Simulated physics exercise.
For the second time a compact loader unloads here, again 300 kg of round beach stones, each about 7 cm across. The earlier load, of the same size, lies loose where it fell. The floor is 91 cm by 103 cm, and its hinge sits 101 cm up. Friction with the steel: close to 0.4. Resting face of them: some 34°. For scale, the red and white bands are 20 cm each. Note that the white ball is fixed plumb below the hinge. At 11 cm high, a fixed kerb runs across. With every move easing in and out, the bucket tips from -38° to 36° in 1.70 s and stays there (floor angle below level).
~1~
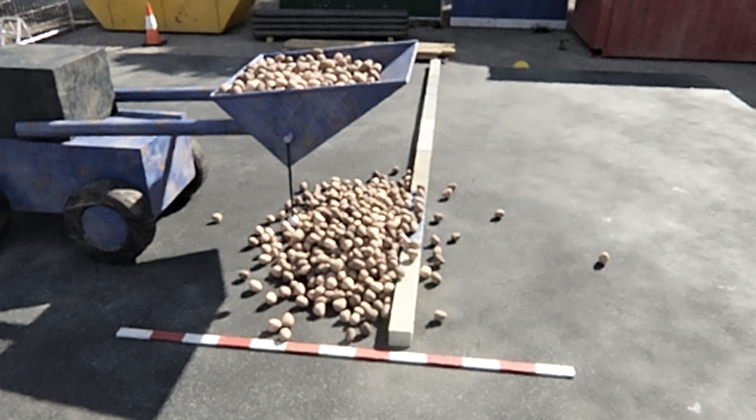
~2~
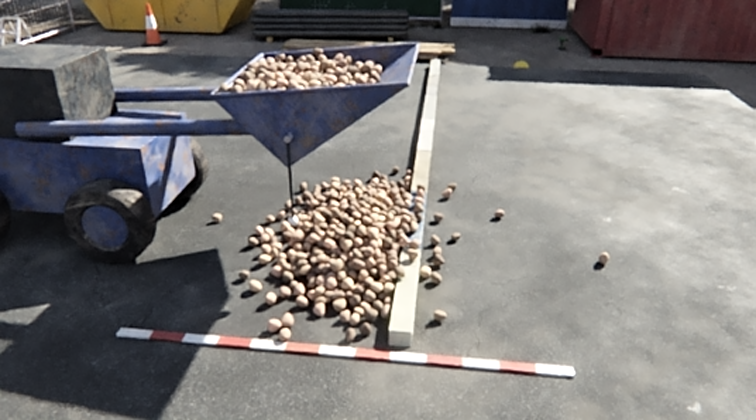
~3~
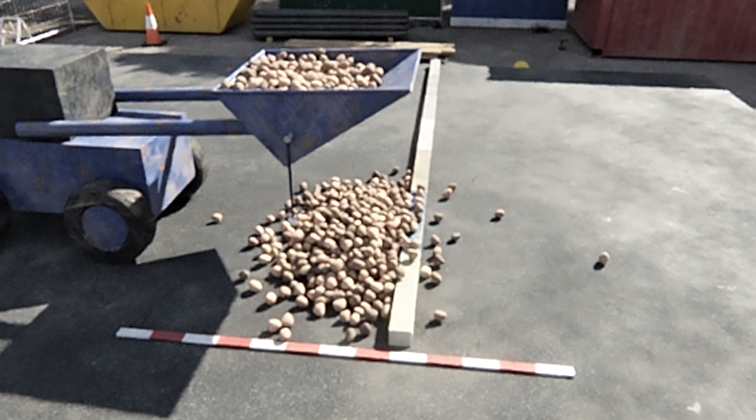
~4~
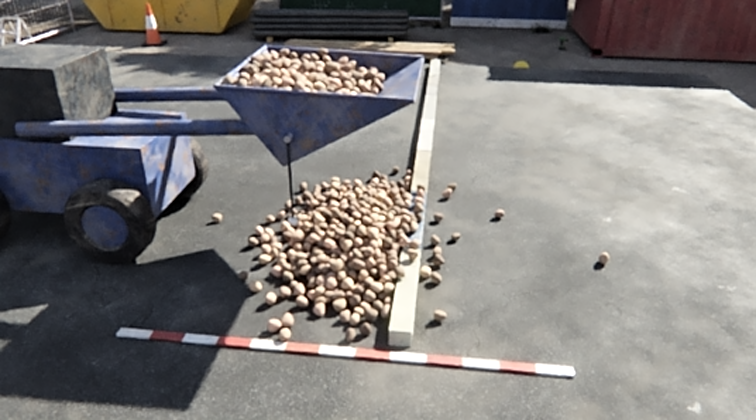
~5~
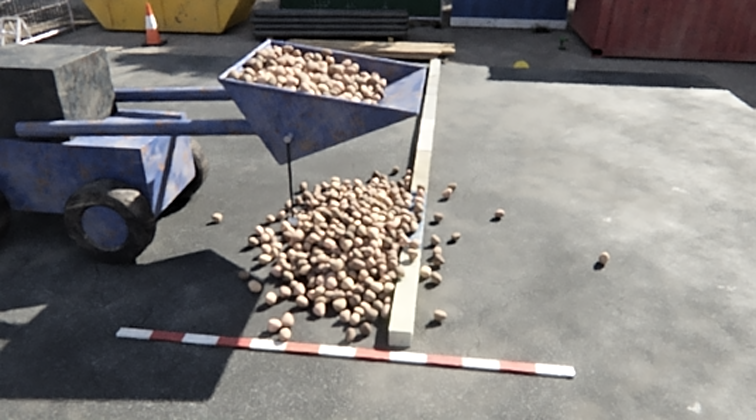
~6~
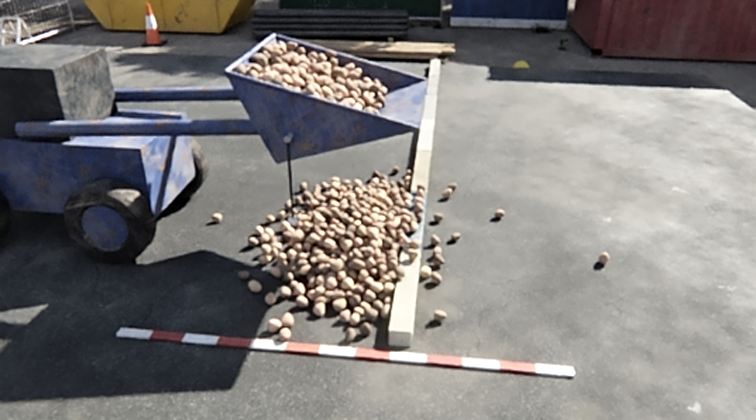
A blue loader's raised bucket, full of round stones, tips gradually to the right, its front lip lowering and its back edge rising, while the loose heap of stones below lies still against a pale beam.
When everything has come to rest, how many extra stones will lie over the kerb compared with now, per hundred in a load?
About 90 per hundred.
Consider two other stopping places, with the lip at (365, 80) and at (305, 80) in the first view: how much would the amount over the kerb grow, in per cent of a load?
I'd say close to 50 per cent for one and close to 5 per cent for the other, in that order.
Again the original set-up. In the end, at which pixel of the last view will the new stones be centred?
They settle centred around (468, 240).
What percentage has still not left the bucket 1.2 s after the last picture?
Roughly 35 per cent of its load.
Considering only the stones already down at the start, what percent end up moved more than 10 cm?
0 per cent.
Then, 0.7 s after the last picture the floor is at 24°; in per cent of one load, 100 in the bucket, 98 on this side of the kerb, 2 over the kerb; the foremost stones are at (471, 238).
Then, 1.2 s after the last picture the floor is at 36°; in per cent of one load, 36 in the bucket, 124 on this side of the kerb, 40 over the kerb; the foremost stones are at (514, 245).
Then, 1.6 s after the last picture the floor is at 36°; in per cent of one load, 4 in the bucket, 120 on this side of the kerb, 76 over the kerb; the foremost stones are at (573, 241).
Then, 4.0 s after the last picture the floor is at 36°; in per cent of one load, 0 in the bucket, 108 on this side of the kerb, 92 over the kerb; the foremost stones are at (636, 247). Net gain over the kerb, 90.
